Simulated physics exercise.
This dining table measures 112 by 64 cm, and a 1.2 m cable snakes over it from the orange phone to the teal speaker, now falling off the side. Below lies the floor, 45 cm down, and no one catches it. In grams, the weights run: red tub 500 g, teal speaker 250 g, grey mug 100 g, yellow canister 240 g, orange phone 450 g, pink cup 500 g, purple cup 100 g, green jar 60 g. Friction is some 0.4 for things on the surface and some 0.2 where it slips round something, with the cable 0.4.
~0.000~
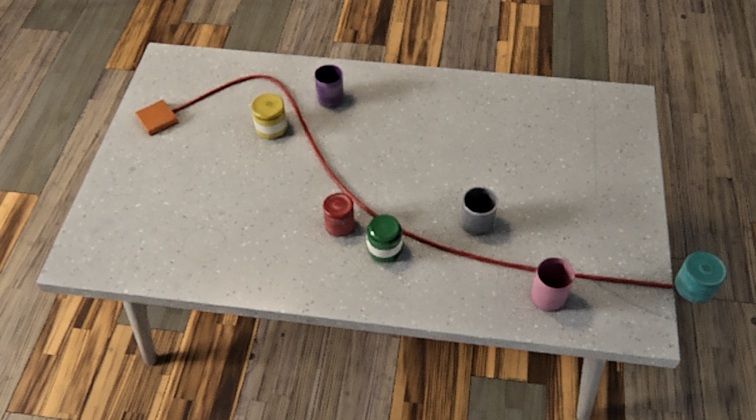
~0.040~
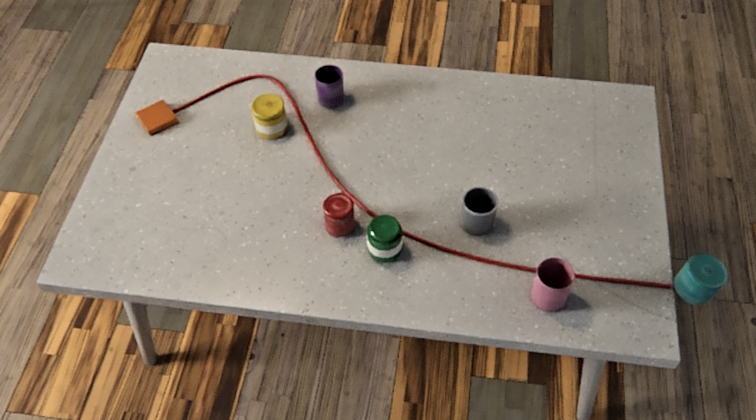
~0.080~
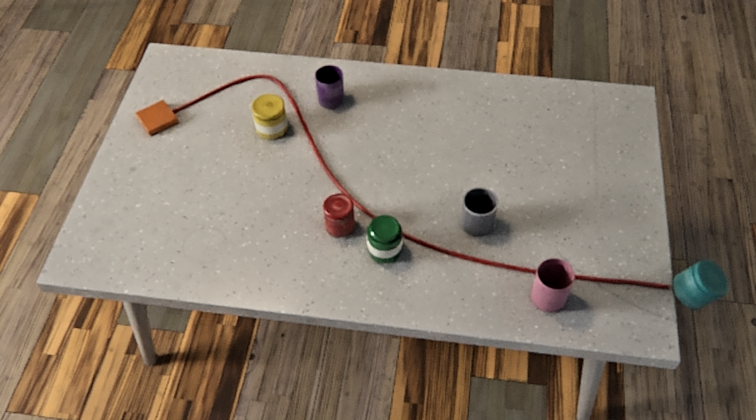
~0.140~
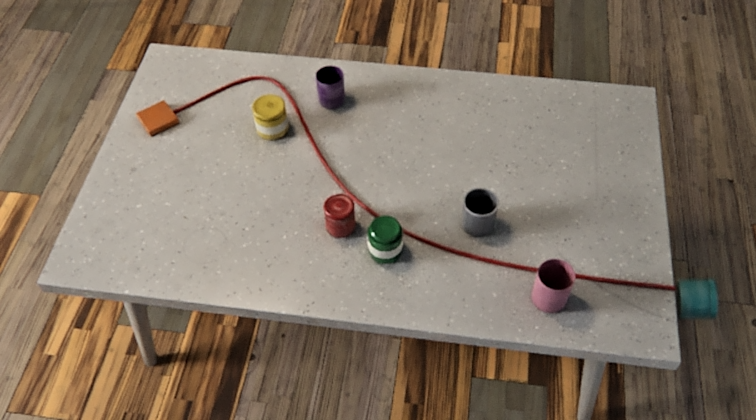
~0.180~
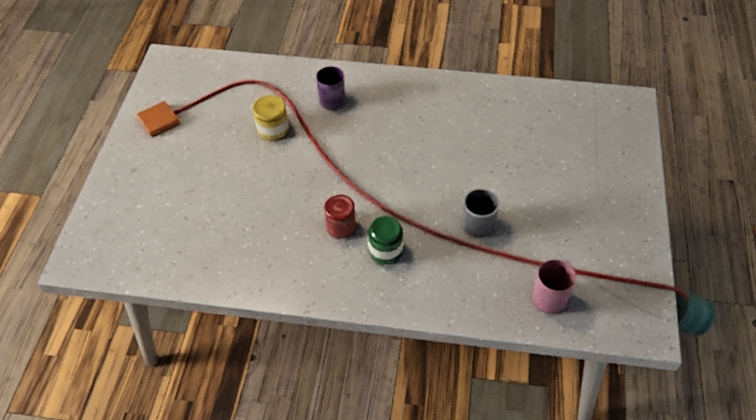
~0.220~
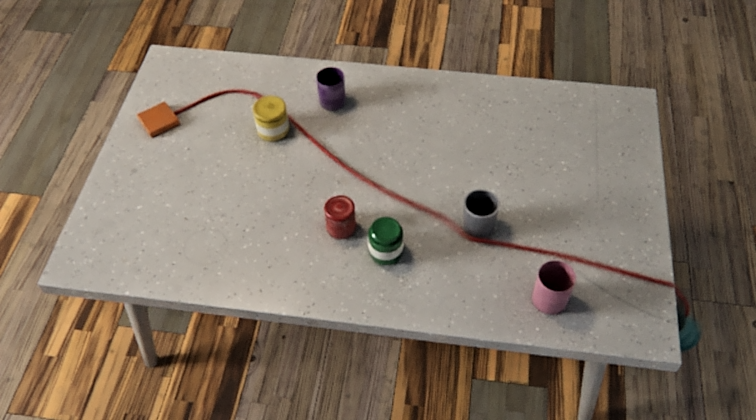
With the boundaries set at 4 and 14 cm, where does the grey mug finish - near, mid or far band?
The grey mug finishes in the mid band.
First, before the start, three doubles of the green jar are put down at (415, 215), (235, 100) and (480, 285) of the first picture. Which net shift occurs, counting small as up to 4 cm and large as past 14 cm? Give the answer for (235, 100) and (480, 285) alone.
Result, in order: Major / minor.
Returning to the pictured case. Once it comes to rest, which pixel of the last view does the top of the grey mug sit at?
It stops around pixel (502, 173).
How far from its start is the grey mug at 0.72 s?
Grey mug: 8 cm.
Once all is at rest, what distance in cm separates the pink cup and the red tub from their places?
In the end the pink cup has moved about 0 cm, while the red tub has moved about 0 cm.
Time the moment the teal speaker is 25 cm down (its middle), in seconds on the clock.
That is: 0.46 s.
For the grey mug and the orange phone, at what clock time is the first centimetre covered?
On the clock, grey mug 0.30 s and orange phone 0.32 s.
After 0.5 s, the cable's tail end at (189, 121); grey mug 8 cm off its start, teal speaker over the edge, yellow canister 3 cm off its start.
After 0.7 s, the cable's tail end at (189, 121); grey mug 8 cm off its start, teal speaker over the edge, yellow canister 3 cm off its start.
After 1.0 s, the cable's tail end at (191, 122); grey mug 8 cm off its start at (502, 173), teal speaker over the edge, orange phone 3 cm off its start at (172, 118).
After 1.2 s, the cable's tail end at (193, 122); grey mug 8 cm off its start, orange phone 4 cm off its start, yellow canister 3 cm off its start.
After 2.4 s, the cable's tail end at (193, 122); grey mug 8 cm off its start at (502, 173), teal speaker over the edge, orange phone 4 cm off its start at (174, 118), yellow canister 3 cm off its start at (263, 117).
